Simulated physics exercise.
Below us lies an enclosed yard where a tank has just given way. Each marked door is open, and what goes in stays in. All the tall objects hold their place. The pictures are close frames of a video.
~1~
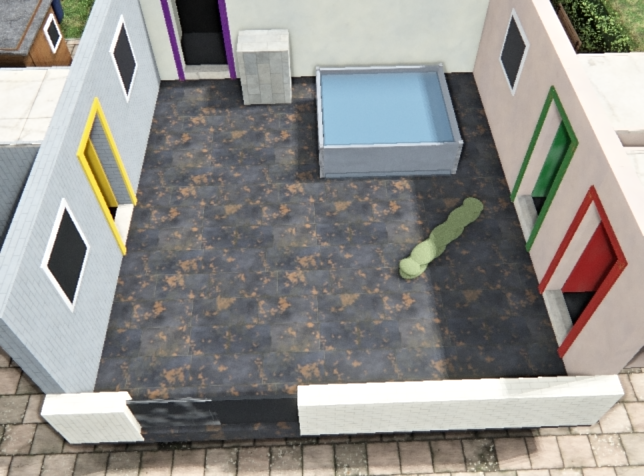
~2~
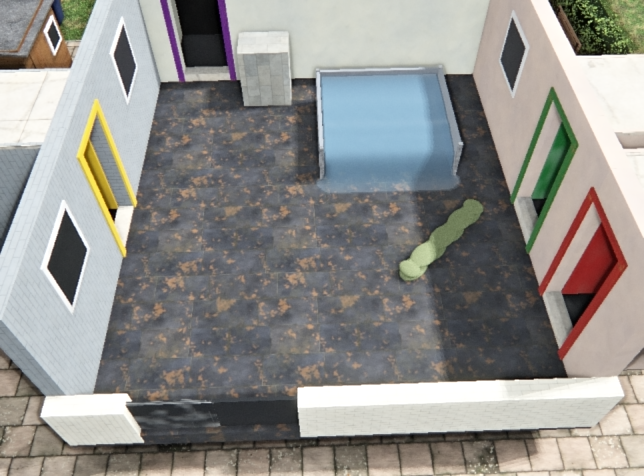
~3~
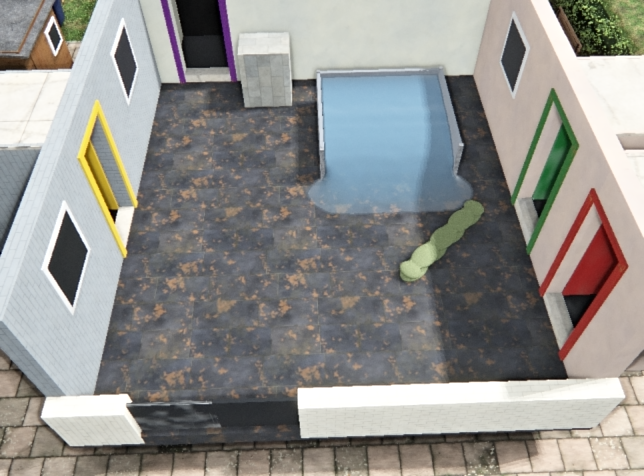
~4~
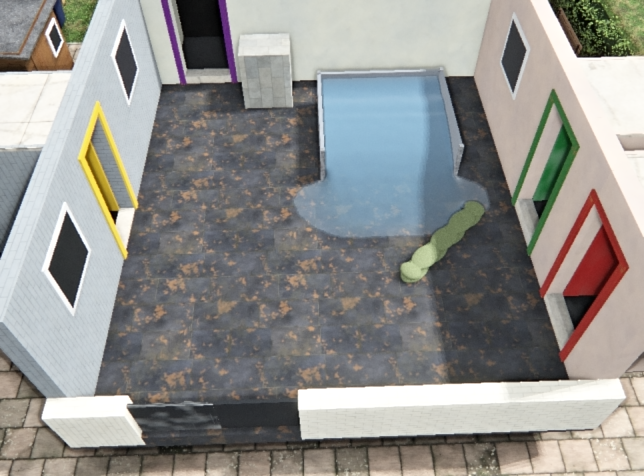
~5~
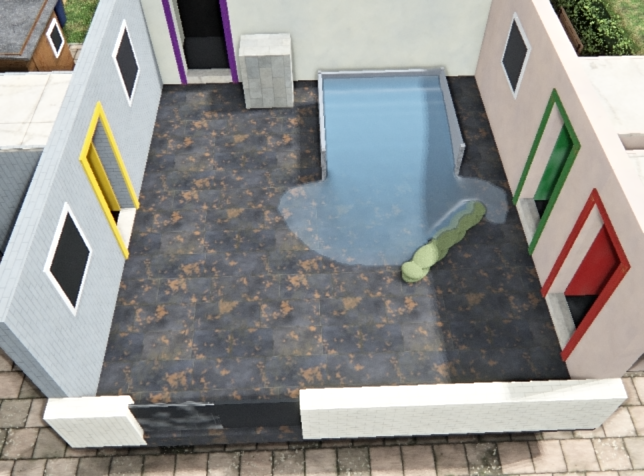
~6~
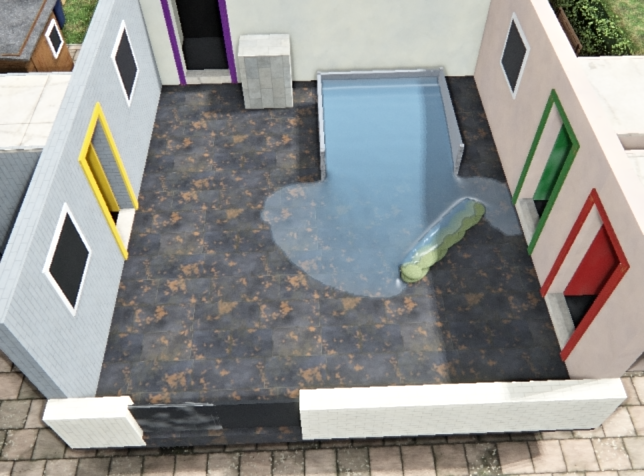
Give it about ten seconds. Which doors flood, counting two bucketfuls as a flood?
One by one: The green door admits no more than that; the yellow door lets in a lot; the purple door admits no more than that; the red door admits no more than that.
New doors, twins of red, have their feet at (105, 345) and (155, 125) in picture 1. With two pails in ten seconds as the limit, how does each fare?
In turn: Is over, lets less in.
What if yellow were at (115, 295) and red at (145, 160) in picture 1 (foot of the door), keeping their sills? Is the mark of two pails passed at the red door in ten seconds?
Then: Red door holds.
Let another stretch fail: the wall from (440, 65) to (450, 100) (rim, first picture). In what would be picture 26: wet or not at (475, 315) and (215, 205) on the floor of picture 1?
As listed: Wet, free of water.
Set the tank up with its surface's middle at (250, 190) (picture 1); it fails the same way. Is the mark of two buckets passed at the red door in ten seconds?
One by one: Red is over.
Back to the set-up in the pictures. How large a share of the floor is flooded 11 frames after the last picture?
Close to 50 %.
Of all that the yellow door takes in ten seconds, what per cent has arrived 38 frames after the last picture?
I make it 35 per cent.
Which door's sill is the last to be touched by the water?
That is the purple one.
A moment on, water covers 35 % of the floor; the green door wet at the sill, nothing in, the yellow door not reached, the purple door not reached, the red door not reached.
Next, water covers 50 % of the floor; the green door wet at the sill, nothing in, the yellow door not reached, the purple door not reached, the red door wet at the sill, nothing in.
Then, water covers 55 % of the floor; the green door wet at the sill, nothing in, the yellow door not reached, the purple door not reached, the red door wet at the sill, nothing in.
Later, water covers 90 % of the floor; the green door wet at the sill, nothing in, the yellow door under two buckets in, the purple door wet at the sill, nothing in, the red door under two buckets in.
In the end, water covers 95 % of the floor; the green door wet at the sill, nothing in, the yellow door over two buckets in, the purple door wet at the sill, nothing in, the red door under two buckets in.
